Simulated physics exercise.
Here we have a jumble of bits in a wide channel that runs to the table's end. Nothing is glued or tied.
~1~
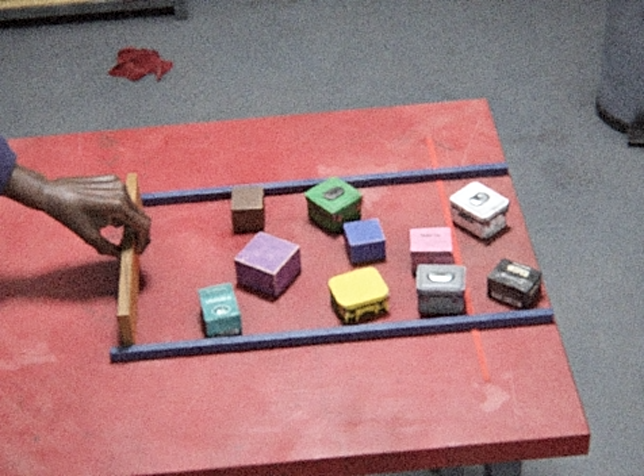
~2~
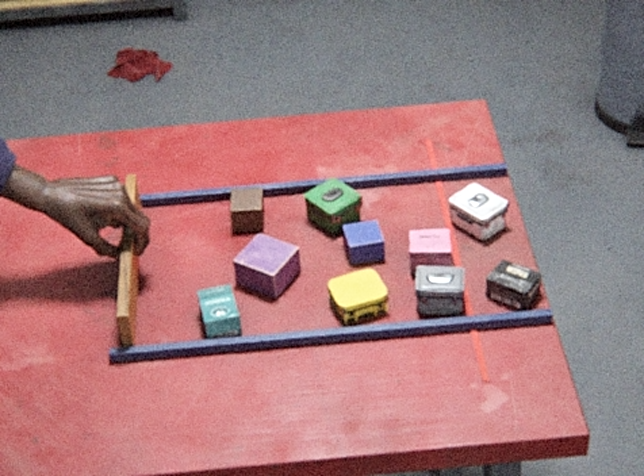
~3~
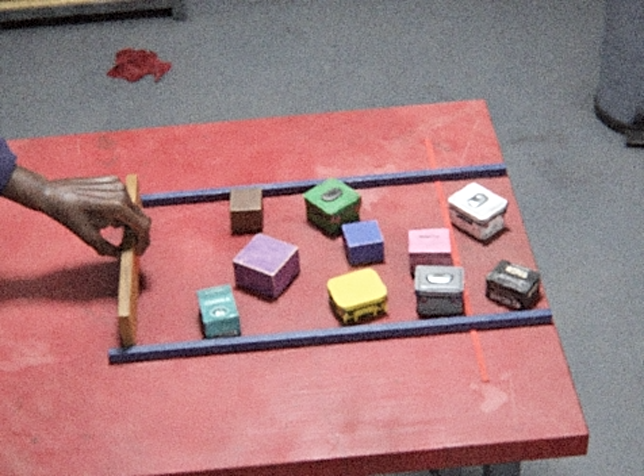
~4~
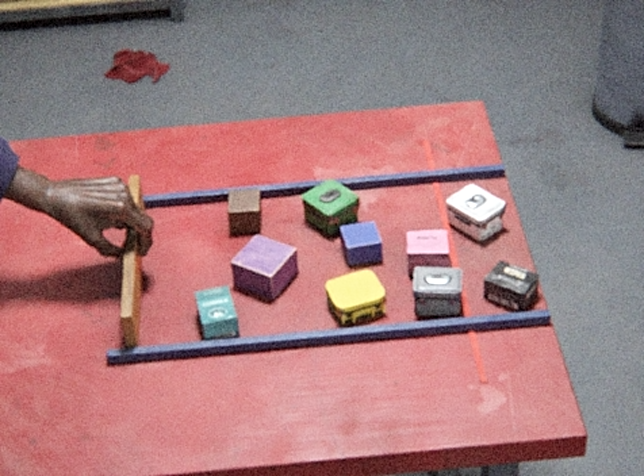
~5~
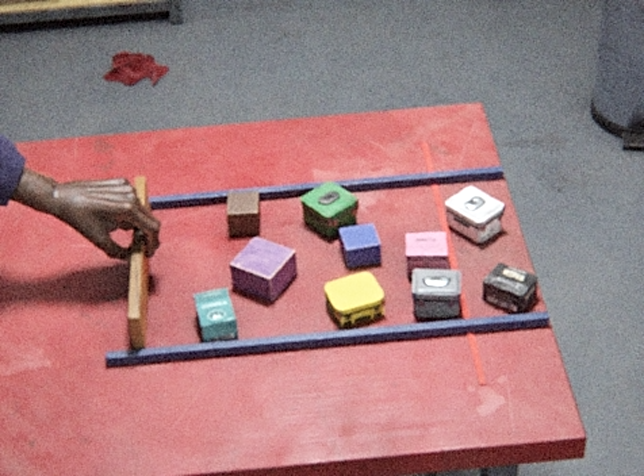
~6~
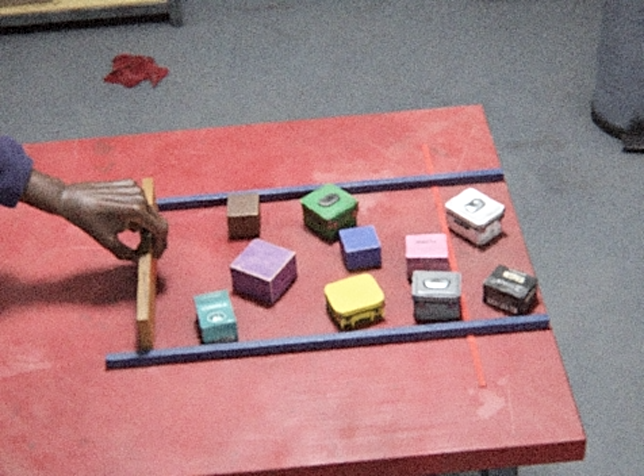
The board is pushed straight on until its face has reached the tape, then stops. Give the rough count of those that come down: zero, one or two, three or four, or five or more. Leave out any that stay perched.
Here the number that fall off is three or four.
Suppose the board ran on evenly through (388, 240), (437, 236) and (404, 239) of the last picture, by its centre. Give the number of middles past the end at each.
It would be 2, 3 and 2.
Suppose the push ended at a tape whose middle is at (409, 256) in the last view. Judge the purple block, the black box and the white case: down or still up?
The purple block does not fall, the black box drops off, the white case is kept.
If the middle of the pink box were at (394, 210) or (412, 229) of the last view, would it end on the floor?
In that order, it falls; drops off.
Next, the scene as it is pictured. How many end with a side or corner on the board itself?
The number is 3.
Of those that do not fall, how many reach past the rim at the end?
That would be 3.
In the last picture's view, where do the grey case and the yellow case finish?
First (536, 286), then (485, 287).
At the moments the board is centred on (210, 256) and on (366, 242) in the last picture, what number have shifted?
At the one place 1, at the other 9.
Soon after, none off yet; black box at rest near (510, 290); white case at rest near (474, 217); grey case at rest near (437, 295).
Then, none off yet; black box at rest near (510, 290); white case at rest near (474, 217); grey case moving near (444, 293).
Further on, two off so far; black box on the floor; white case moved a little near (501, 214); grey case moved about its own width near (491, 293).
At rest, the number that fall off is three or four; fallen, turquoise box, white case and black box.
